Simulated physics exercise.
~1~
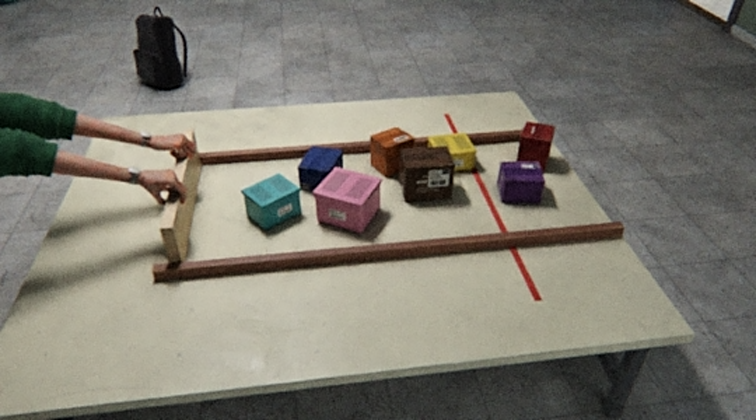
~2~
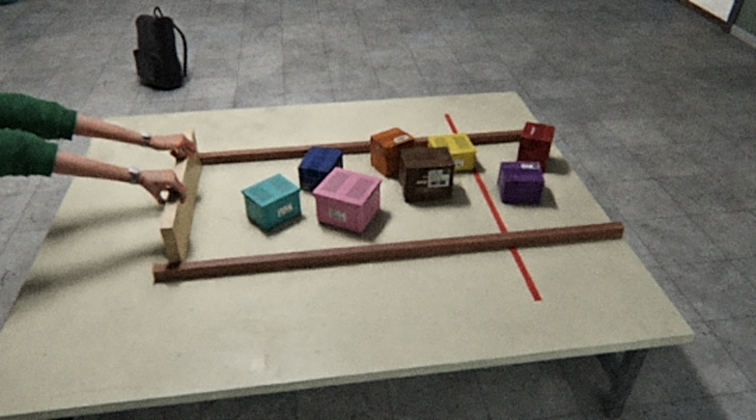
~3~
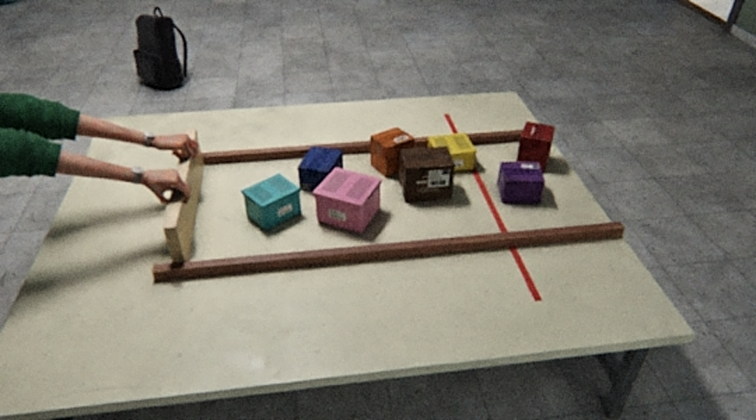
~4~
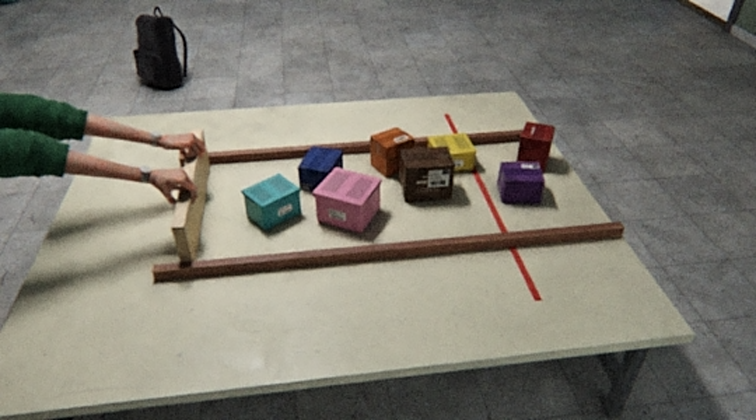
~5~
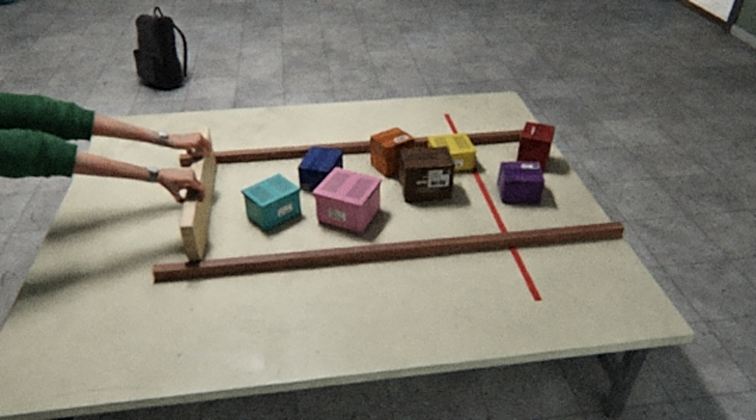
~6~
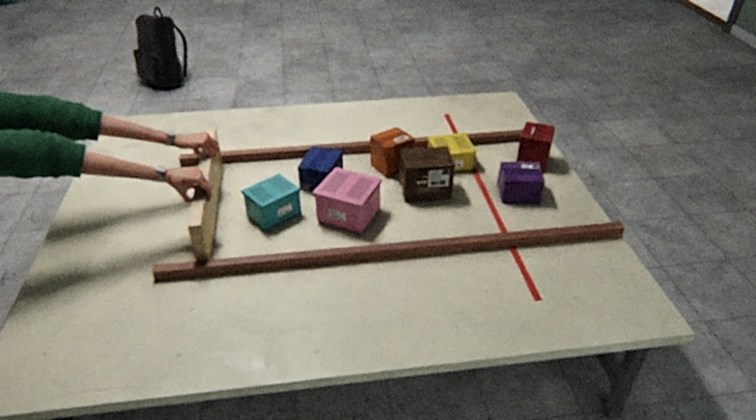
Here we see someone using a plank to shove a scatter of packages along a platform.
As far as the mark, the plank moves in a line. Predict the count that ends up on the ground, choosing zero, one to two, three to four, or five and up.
The count is one to two.
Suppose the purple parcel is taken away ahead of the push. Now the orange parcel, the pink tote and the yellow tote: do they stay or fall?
In that case the orange parcel stays where it is, the pink tote stays where it is, and the yellow tote stays where it is.
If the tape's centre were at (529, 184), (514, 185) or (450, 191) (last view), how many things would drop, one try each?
Taken one after another, the numbers are 4, 2 and 0.
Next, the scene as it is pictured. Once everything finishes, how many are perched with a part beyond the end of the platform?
In total, 2 of them.
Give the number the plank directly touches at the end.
The answer is 3.
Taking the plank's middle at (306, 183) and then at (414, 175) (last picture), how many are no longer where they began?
I make it 3 at the first spot and 6 at the other.
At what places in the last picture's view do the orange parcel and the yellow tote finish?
Approximately (518, 144) for one, approximately (553, 147) for the other.
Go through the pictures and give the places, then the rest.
The first frame shows red box (535, 147); purple parcel (520, 182); yellow tote (451, 153); plank (183, 193); tape (483, 188).
The second frame shows purple parcel (520, 182); brown parcel (426, 174).
The third frame shows yellow tote (451, 153); turquoise tote (272, 202).
The fourth frame shows red box (535, 147); pink tote (348, 200).
The fifth frame shows purple parcel (520, 182); orange parcel (392, 152).
The sixth frame shows red box (535, 147); purple parcel (520, 182); yellow tote (451, 153); plank (208, 191); tape (483, 188).
A little later, none off yet; red box at rest near (535, 147); purple parcel at rest near (520, 182); yellow tote at rest near (451, 153).
When it is over, the number that fall off is one or two; down, red box.
